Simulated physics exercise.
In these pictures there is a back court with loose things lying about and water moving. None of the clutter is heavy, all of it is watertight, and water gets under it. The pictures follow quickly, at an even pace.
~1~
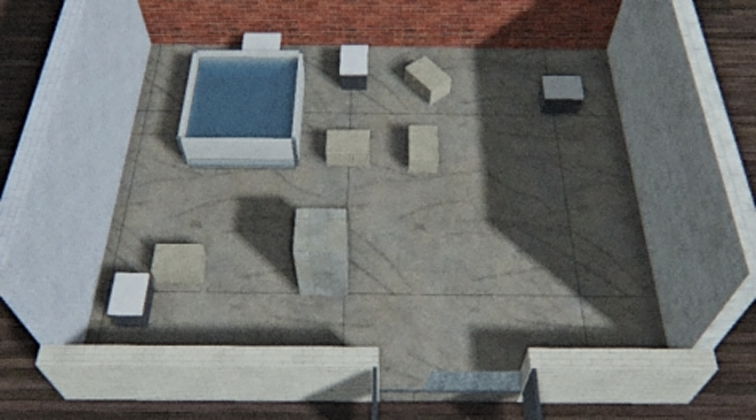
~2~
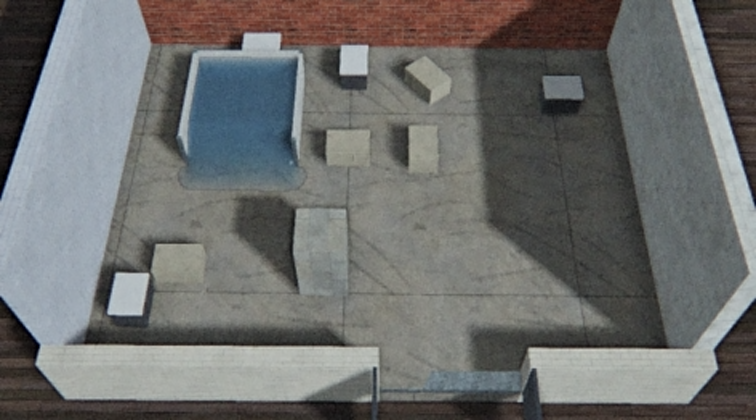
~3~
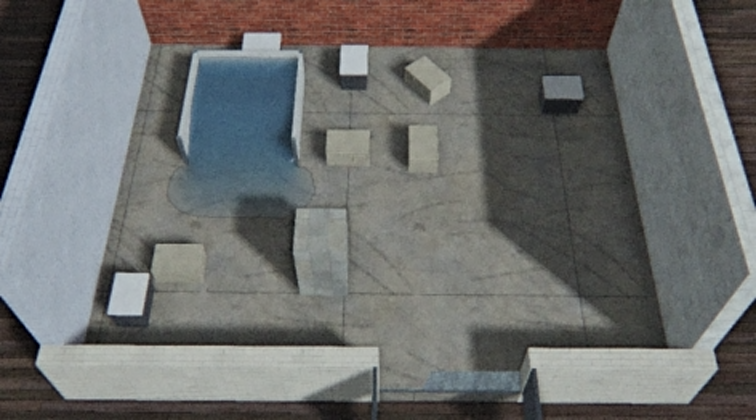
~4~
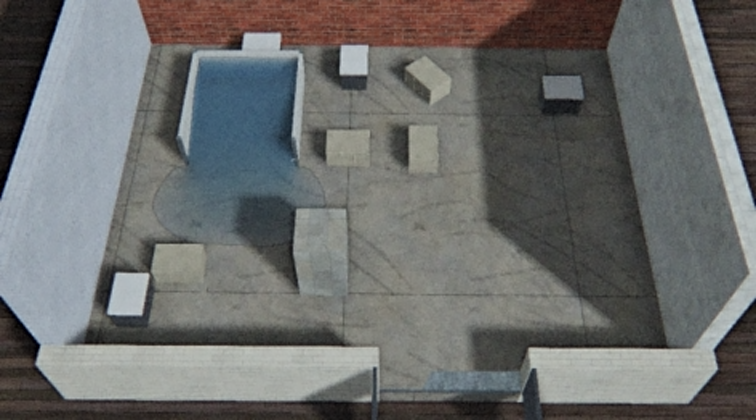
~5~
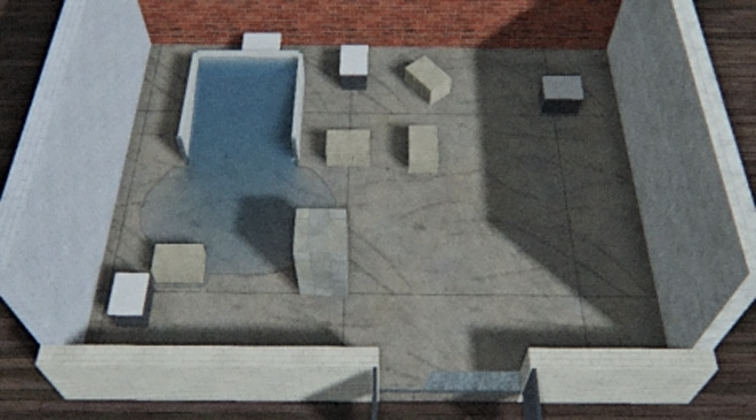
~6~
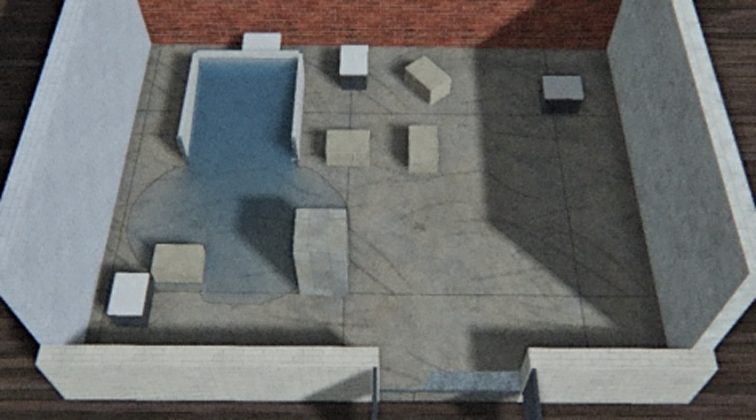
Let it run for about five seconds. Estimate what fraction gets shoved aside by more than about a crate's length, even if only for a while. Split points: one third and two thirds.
The part that gets shoved well aside falls short of a third.
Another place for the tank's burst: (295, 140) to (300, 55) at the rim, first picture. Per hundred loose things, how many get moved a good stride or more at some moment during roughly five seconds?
Around 60 per cent.
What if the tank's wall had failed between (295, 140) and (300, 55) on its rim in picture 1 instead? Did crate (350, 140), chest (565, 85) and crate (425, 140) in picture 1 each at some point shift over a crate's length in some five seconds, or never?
First beyond that mark, then beyond that mark, then beyond that mark.
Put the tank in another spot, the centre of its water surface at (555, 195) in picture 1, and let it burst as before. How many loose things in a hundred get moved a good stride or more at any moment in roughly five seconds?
It works out at about 10 percent.
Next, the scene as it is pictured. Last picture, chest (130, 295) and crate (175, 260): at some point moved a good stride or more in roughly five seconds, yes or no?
Went a long way, then went a long way.
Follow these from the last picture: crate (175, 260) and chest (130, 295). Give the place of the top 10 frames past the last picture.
At about (133, 328) and (93, 325).
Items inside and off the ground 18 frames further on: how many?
Tally at that point: 2.
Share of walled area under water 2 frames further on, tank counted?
I'd say around 25 in a hundred.
A moment on, 0 of 8 are well off their spots; 0 afloat.
Next, 2 of 8 are well off their spots; 2 afloat.
Later, 0 of 8 are well off their spots; 2 afloat.
In the end, 2 of 8 are well off their spots, and 2 have been at some point; 1 afloat.
